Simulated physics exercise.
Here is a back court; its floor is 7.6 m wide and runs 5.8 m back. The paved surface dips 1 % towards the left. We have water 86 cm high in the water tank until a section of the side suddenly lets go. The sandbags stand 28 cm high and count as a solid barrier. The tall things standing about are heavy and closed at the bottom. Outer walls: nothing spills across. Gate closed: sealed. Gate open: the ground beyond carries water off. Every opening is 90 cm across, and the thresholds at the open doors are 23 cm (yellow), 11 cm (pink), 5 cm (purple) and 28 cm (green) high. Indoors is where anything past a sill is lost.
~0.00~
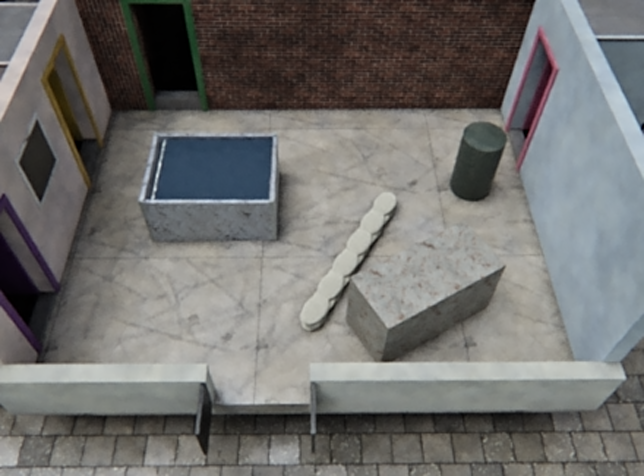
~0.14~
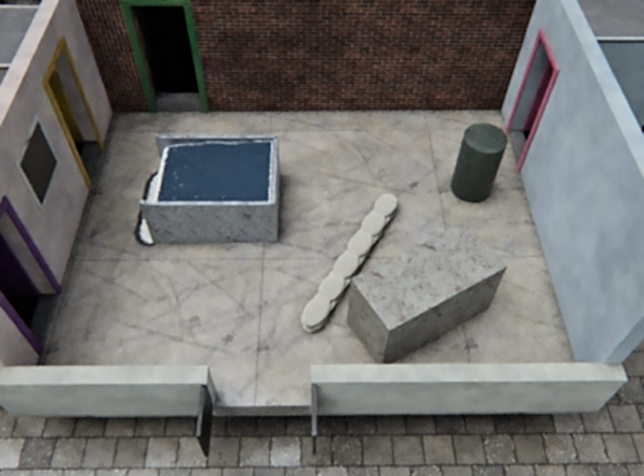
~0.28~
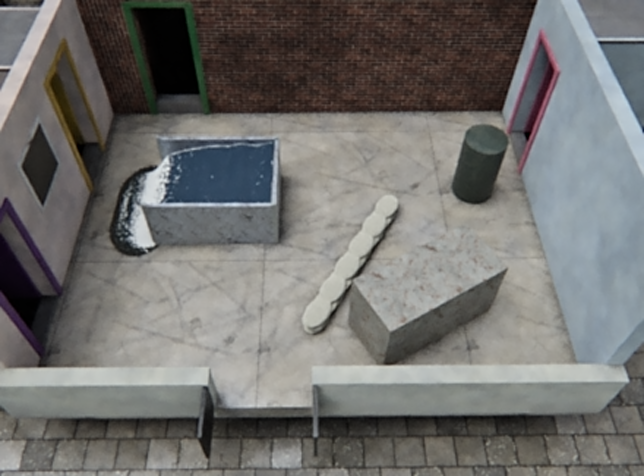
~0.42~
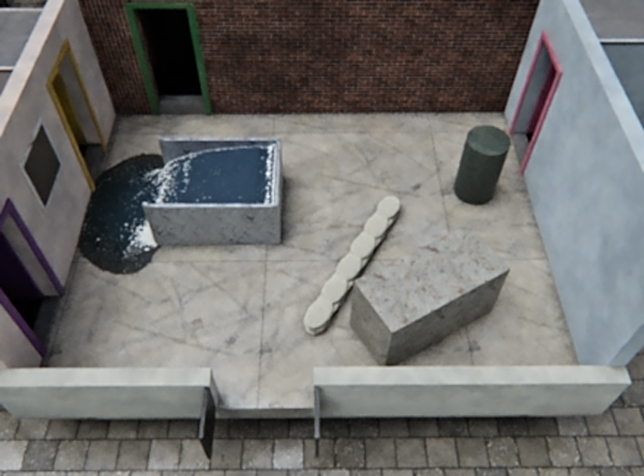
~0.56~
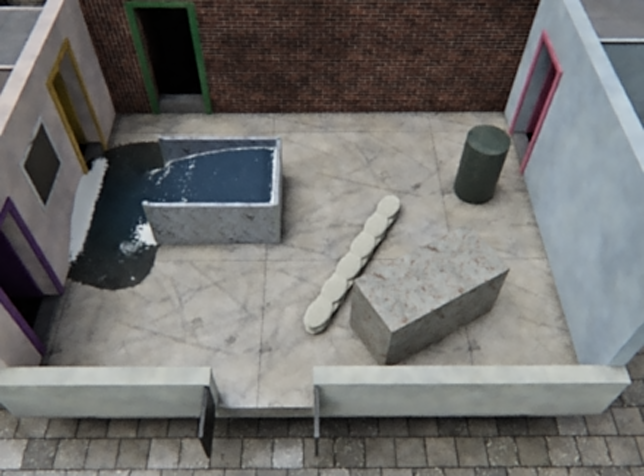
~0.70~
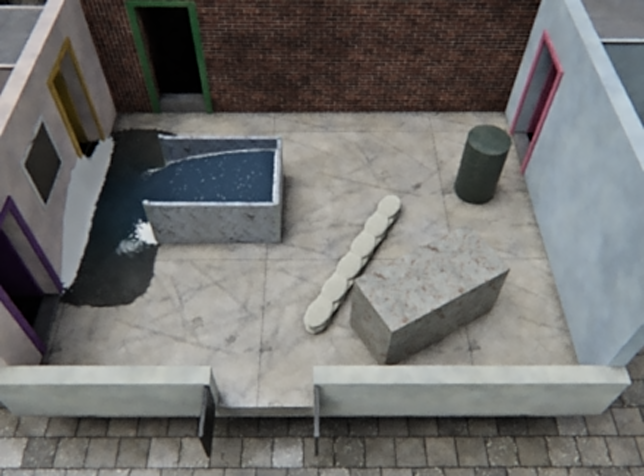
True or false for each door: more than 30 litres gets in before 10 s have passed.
Yellow door true, pink door false, purple door true, green door false.
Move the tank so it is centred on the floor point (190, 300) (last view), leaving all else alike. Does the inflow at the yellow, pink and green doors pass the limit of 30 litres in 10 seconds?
Result - yellow door does not exceed it, pink door does not exceed it, green door does not exceed it.
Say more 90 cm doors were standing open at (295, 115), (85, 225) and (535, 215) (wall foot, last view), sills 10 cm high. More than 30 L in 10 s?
In turn: Short of it, beyond it, short of it.
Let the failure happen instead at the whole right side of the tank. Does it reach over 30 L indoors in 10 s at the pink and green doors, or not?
Pink door surpasses it, green door doesn't reach it.
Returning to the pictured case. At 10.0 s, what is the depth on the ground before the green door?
Some 4.0 centimetres of depth.
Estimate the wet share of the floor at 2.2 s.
I'd say around 25 %.
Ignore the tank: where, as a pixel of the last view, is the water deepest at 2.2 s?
Close to (114, 125).
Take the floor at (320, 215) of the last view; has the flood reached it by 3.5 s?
Looks like it's not yet wet.
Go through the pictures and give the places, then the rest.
In the first picture, still water, 86 cm deep, in the water tank at (212, 170).
In the second picture, the front is at a hidden place, 0.8 m from the gap at (160, 196); 0.3 m2 of floor is under water; 86 cm left at the back of the water tank.
In the third picture, water pours out at (162, 199) and has run 1.0 m, to (148, 171); typically 12 cm deep outside, 84 cm at the water tank's back.
In the fourth picture, water pours out at (164, 201) and has run 1.5 m, to (105, 176); typically 11 cm deep outside, 75 cm at the water tank's back.
In the fifth picture, the front is at (69, 272), 1.9 m from the gap at (164, 200); 3.7 m2 of floor is under water; 74 cm left at the back of the water tank.
In the sixth picture, water pours out at (165, 200) and has run 2.3 m, to (111, 135); typically 10 cm deep outside, 70 cm at the water tank's back.
After 1.4 s water covers 15 % of the floor and is deepest (53 cm) near (88, 210); yellow door 39 cm at the sill, 37 L in, pink door not reached, purple door 13 cm at the sill, 2 L in, green door not reached.
After 2.2 s water covers 25 % of the floor and is deepest (44 cm) near (114, 125); yellow door 29 cm at the sill, 82 L in, pink door not reached, purple door 11 cm at the sill, 19 L in, green door 21 cm at the sill, 0 L in.
After 3.5 s water covers 55 % of the floor and is deepest (24 cm) near (116, 118); yellow door 15 cm at the sill, 91 L in, pink door not reached, purple door 10 cm at the sill, 36 L in, green door 17 cm at the sill, 0 L in.
After 6.0 s water covers 90 % of the floor and is deepest (12 cm) near (360, 342); yellow door 10 cm at the sill, 91 L in, pink door 11 cm at the sill, 0 L in, purple door 9 cm at the sill, 73 L in, green door 8 cm at the sill, 0 L in.
After 10.0 s water covers 95 % of the floor and is deepest (8 cm) near (451, 171); yellow door 5 cm at the sill, 91 L in, pink door 7 cm at the sill, 1 L in, purple door 6 cm at the sill, 94 L in, green door 4 cm at the sill, 0 L in.
